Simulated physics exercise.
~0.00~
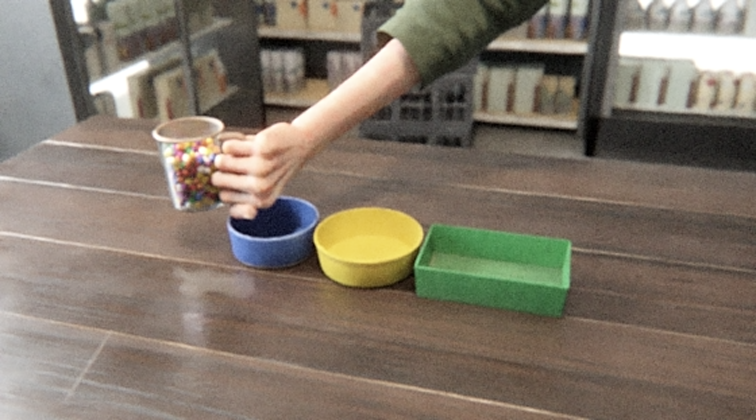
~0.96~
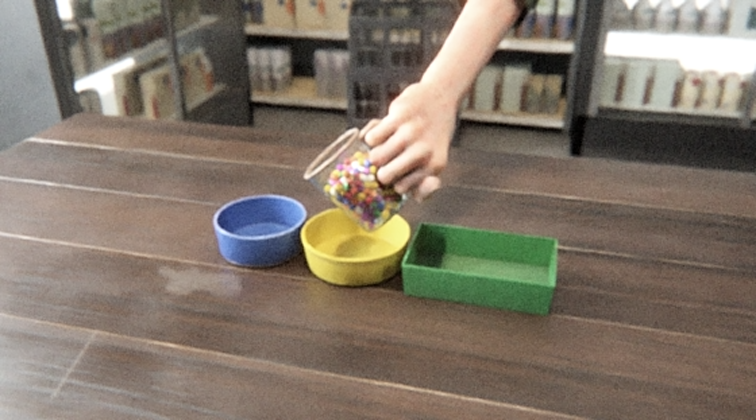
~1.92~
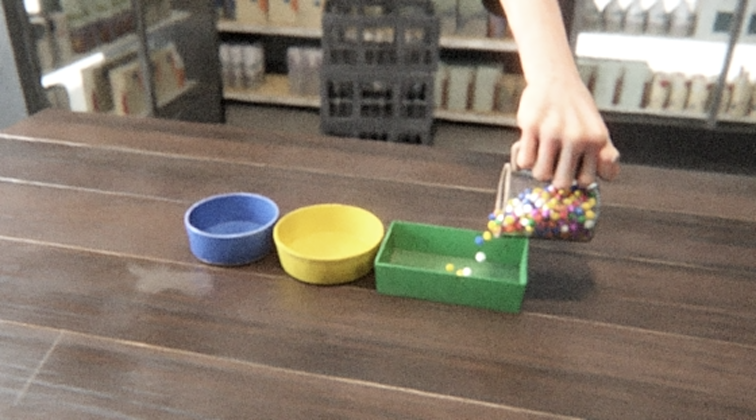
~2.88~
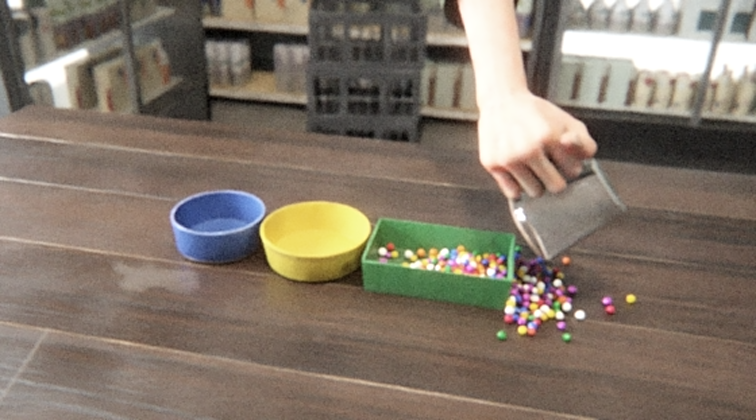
A hand in a green sleeve holds a clear cup of colourful beads over a dark wooden table, seen from slightly above, with shelves and glass-fronted cabinets behind. A round blue dish, a round yellow dish and a rectangular green tin sit in a row from left to right. The hand carries the cup rightward, tilting it above the yellow dish without spilling. Near the green tin's right end, the cup lies on its side and beads begin dropping in. It tips further until it empties, leaving beads in the tin and many scattered on the table beside it, while both dishes stay empty.
